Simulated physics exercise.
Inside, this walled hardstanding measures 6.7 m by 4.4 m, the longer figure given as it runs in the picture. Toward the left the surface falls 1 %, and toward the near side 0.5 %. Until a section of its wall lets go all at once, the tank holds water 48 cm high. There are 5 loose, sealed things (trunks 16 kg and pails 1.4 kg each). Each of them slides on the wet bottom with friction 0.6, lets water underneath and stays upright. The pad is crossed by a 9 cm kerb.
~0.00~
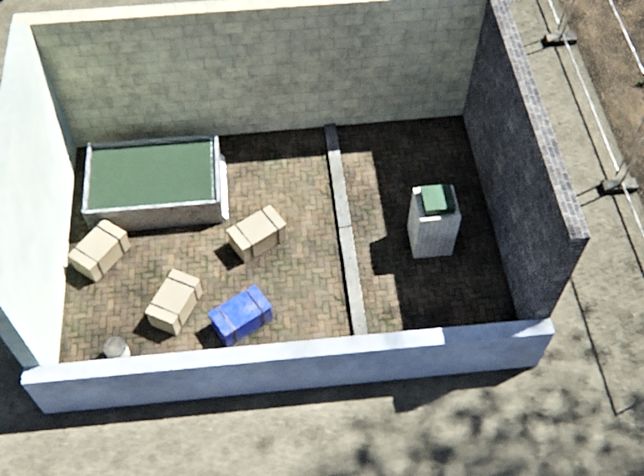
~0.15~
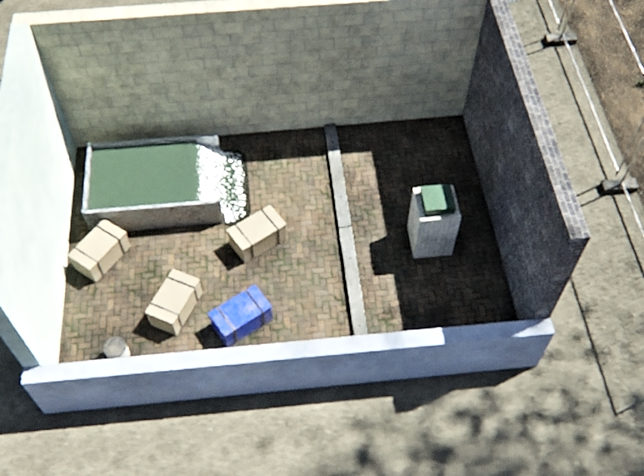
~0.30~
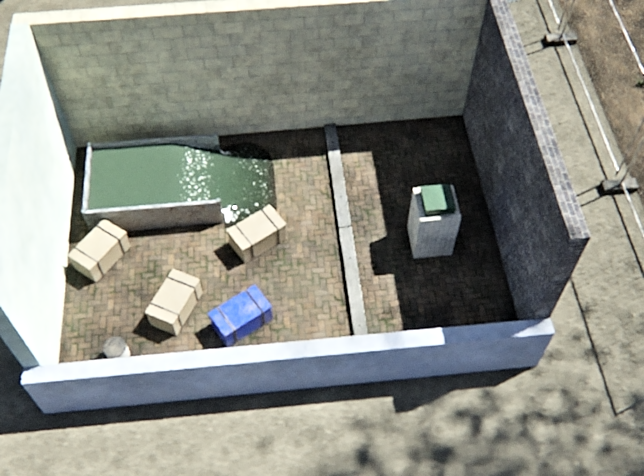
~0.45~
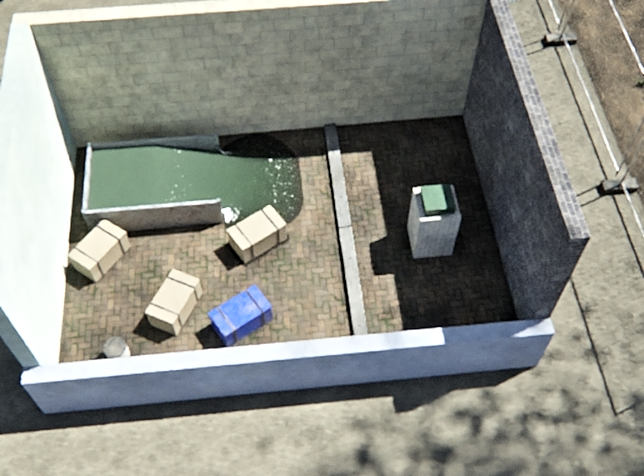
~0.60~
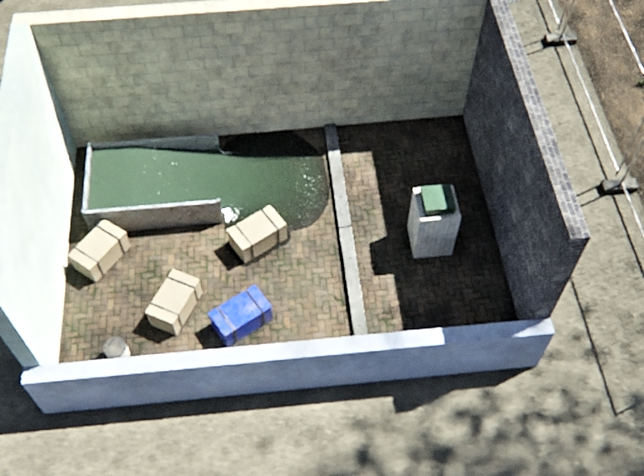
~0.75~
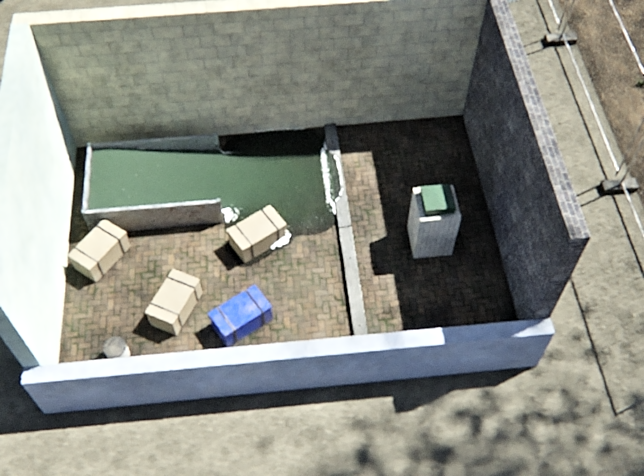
The footage shows green water pouring from the open right end of a tank in a walled yard, spreading across the paving to a low kerb and around a pale trunk, while the trunks, including a blue one, stay still.
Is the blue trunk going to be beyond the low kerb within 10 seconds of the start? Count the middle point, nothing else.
Note, blue trunk does not get beyond.
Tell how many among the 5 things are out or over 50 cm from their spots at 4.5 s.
0 in all.
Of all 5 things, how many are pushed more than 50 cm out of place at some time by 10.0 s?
By my tally, 3.
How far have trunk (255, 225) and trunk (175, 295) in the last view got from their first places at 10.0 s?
The first is 120 cm from its start, the second 30 cm.
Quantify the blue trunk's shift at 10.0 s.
Roughly 100 centimetres.
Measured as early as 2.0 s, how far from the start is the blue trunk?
Roughly 0 centimetres by that point.
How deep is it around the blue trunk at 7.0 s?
Depth: About 5 cm.
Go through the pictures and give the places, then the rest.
The blue trunk at (240, 310) rests on the ground; 2.6 m2 under water; 0 of 5 have shifted, in the first picture.
The blue trunk at (240, 310) rests on the ground; 3.2 m2 under water; 0 of 5 have shifted, in the second picture.
The blue trunk at (240, 310) rests on the ground; 4.0 m2 under water; 0 of 5 have shifted, in the third picture.
The blue trunk at (240, 310) rests on the ground; water covers 4.9 m2; 0 of 5 have shifted, in the fourth picture.
The blue trunk at (240, 310), on the bottom; 5.9 m2 under water; 0 of 5 have shifted, in the fifth picture.
The blue trunk at (240, 310) rests on the ground; 6.5 m2 under water; 0 of 5 have shifted, in the sixth picture.
After 2.0 s the blue trunk is near (240, 310), 0.0 m from its start, aground; 0 of 5 are over the mark; 0 afloat.
After 4.5 s the blue trunk is near (239, 309), 0.0 m from its start, aground; 0 of 5 are over the mark; 0 afloat.
After 7.0 s the blue trunk is near (219, 300), 0.3 m from its start, afloat; 0 of 5 are over the mark; 3 afloat.
After 10.0 s the blue trunk is near (173, 332), 1.0 m from its start, afloat; 0 of 5 are over the mark; 5 afloat.
